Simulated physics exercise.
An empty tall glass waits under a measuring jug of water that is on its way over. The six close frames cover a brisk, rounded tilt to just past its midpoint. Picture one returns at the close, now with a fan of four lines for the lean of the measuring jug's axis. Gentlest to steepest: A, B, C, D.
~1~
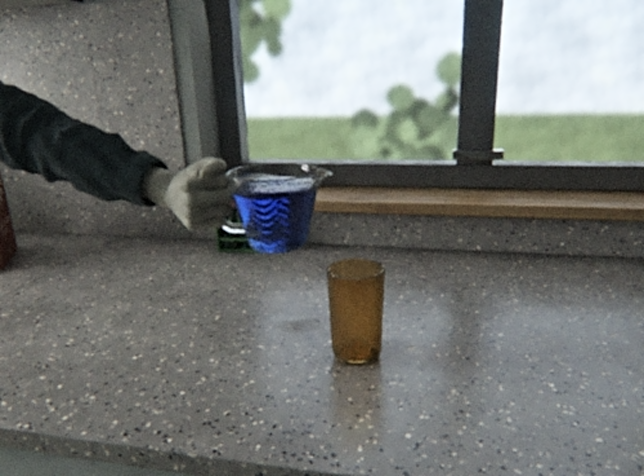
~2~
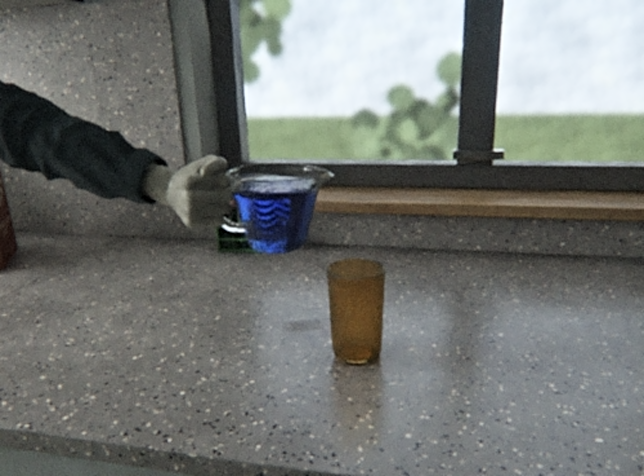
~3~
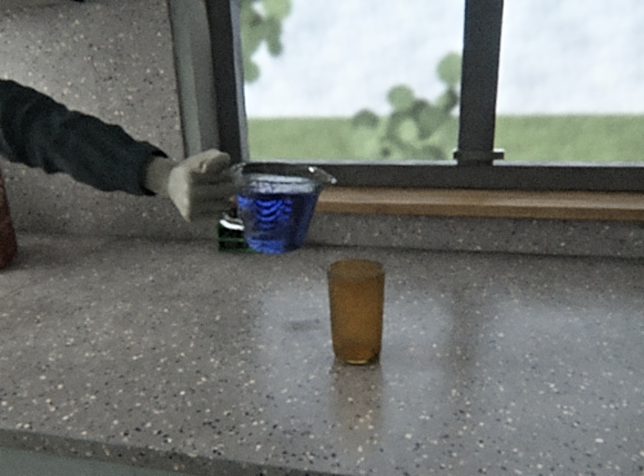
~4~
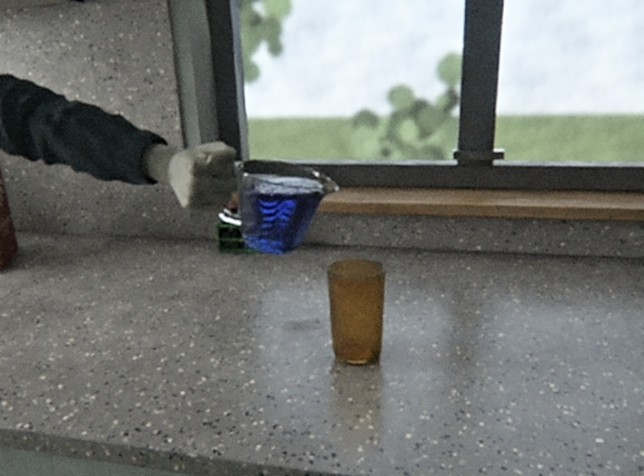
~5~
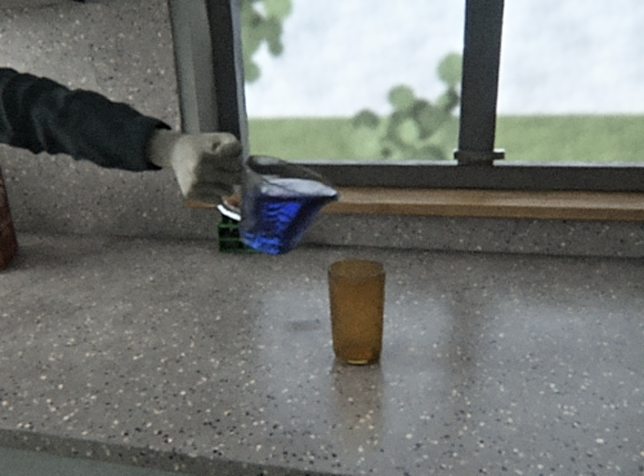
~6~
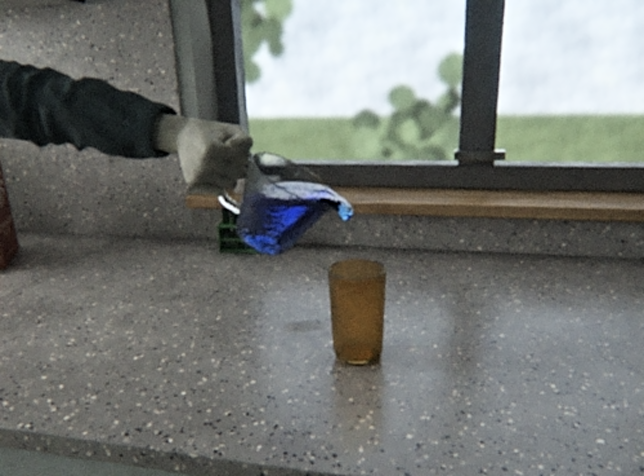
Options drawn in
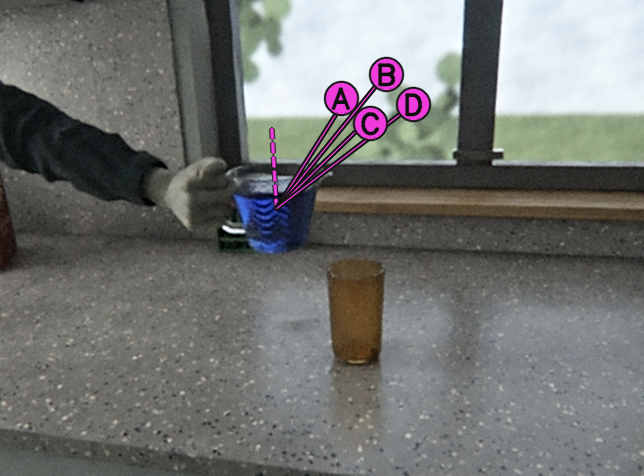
A gloved hand tips a clear jug rightward until blue liquid just passes its lip.
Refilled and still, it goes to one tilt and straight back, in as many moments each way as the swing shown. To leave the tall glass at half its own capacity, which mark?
C works best here.
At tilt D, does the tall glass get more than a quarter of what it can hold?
Yes.
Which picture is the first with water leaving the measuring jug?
In picture 6.
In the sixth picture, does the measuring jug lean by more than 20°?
Yes.
On the marked copy, A at (335, 115); B at (375, 87); C at (355, 132); D at (400, 114).
With A, the tall glass ends with about 25 % of what it can hold.
With B, the tall glass ends with about 36 % of what it can hold.
With C, the tall glass ends with about 50 % of what it can hold.
With D, the tall glass ends with about 64 % of what it can hold.
